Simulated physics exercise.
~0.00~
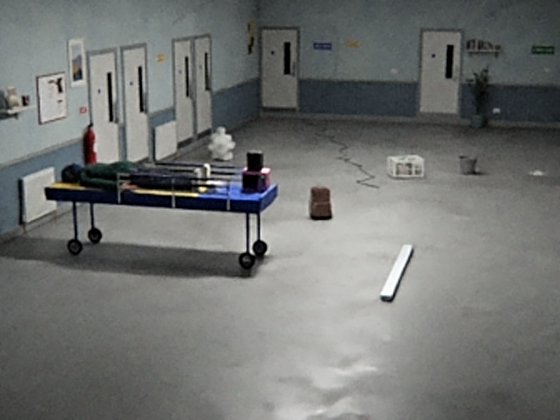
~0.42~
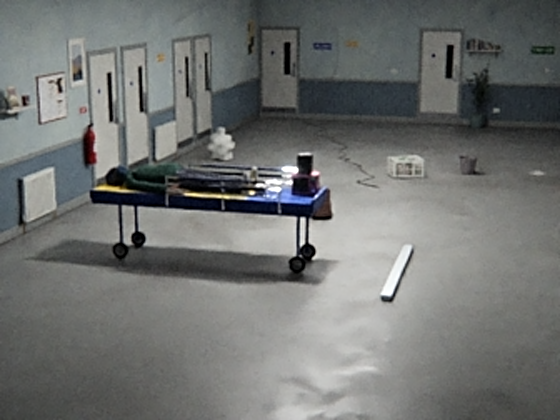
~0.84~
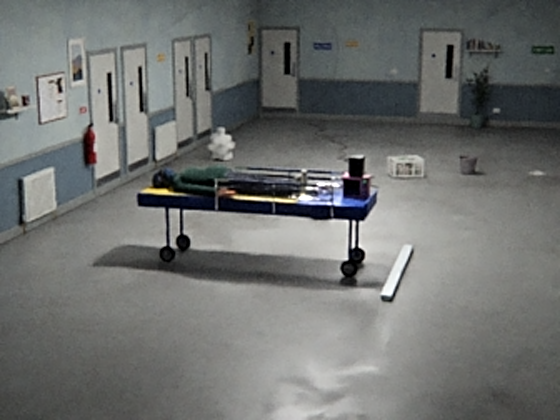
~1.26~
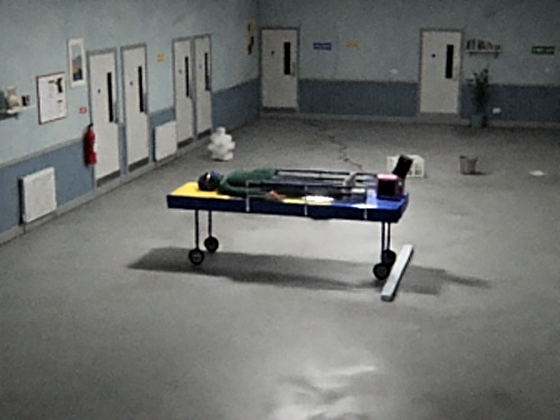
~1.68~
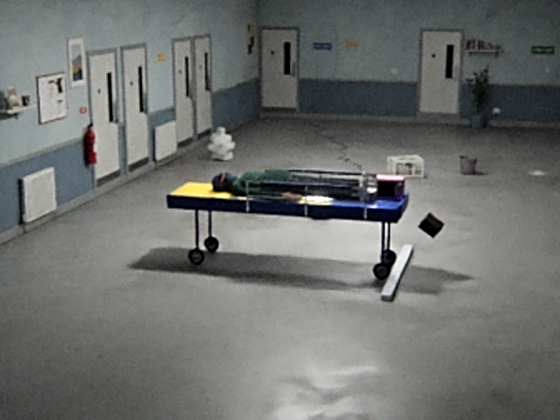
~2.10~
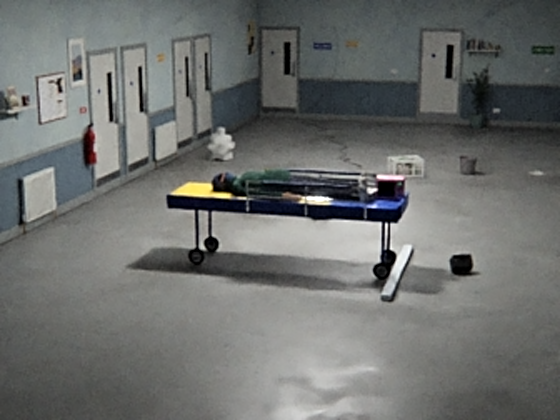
A blue and yellow wheeled stretcher carrying a person in dark green rolls to the right across the grey floor of a large, dim hall, seen from a raised, fixed viewpoint. Pale doors and a red fire extinguisher line the left wall, and a long white sill lies on the floor ahead. A black box sits on a pink one at the stretcher's right end. The wheels meet the sill and the stretcher stops, staying flat, while the black box tips forward. It tumbles off the end and lands on the floor to the right, while the person and pink box remain aboard.
